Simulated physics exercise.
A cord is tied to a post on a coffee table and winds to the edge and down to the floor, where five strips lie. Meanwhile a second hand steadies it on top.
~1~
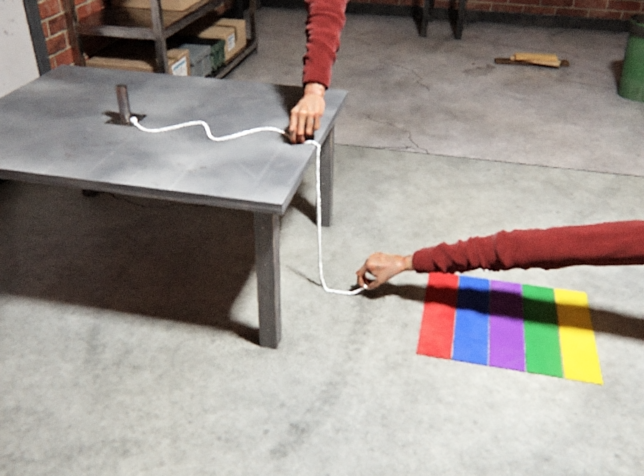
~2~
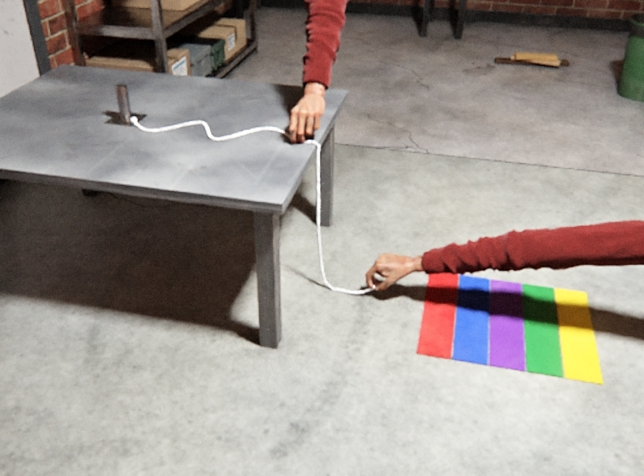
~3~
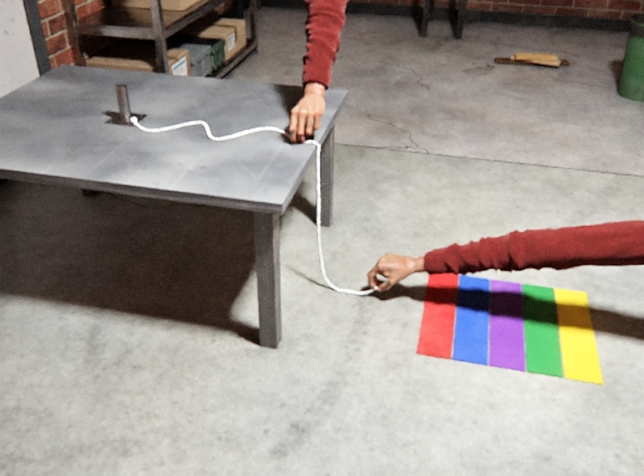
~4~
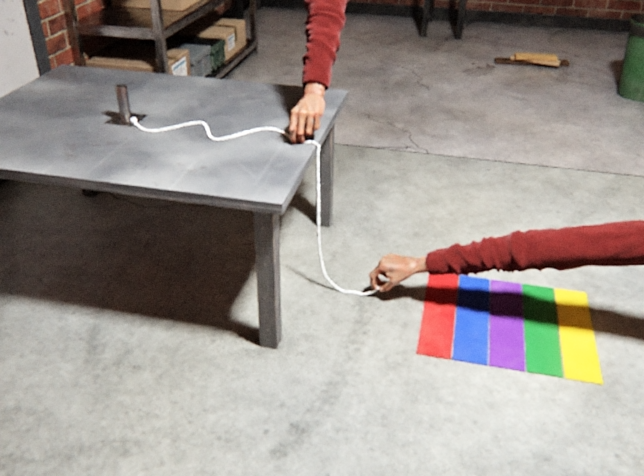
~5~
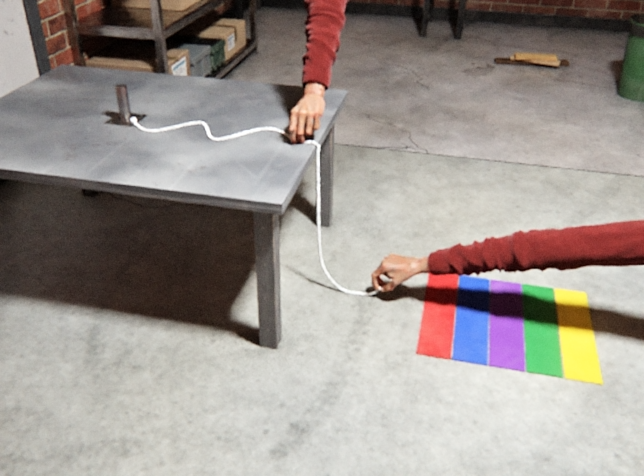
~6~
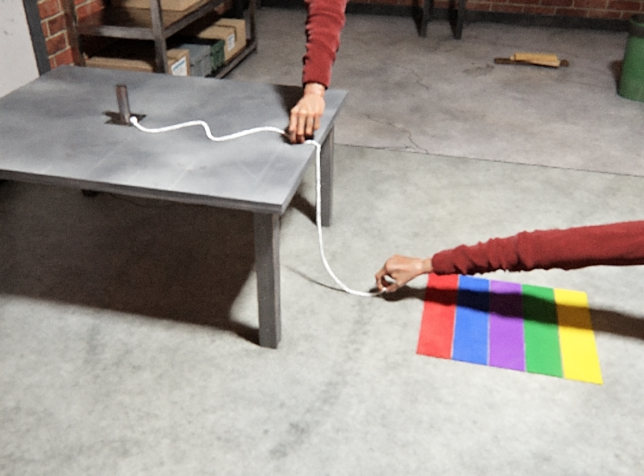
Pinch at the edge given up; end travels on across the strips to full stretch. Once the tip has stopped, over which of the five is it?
Over the green strip.
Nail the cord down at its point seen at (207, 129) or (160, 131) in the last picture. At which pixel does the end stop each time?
I'd put it around (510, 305) the first time and around (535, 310) the second.
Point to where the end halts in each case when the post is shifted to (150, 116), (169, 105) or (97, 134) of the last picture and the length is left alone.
First (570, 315), then (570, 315), then (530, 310).
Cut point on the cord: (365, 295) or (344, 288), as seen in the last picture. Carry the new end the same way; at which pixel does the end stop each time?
First (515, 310), then (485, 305).
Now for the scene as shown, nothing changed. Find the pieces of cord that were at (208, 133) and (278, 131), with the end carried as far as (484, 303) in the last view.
Positions: (243, 132) for the first, (320, 155) for the second.
Early on, end near (484, 303); over blue.
Midway, end near (523, 309); over purple.
At the end of the slack, end near (546, 312); over green. It gets as far as the green strip.
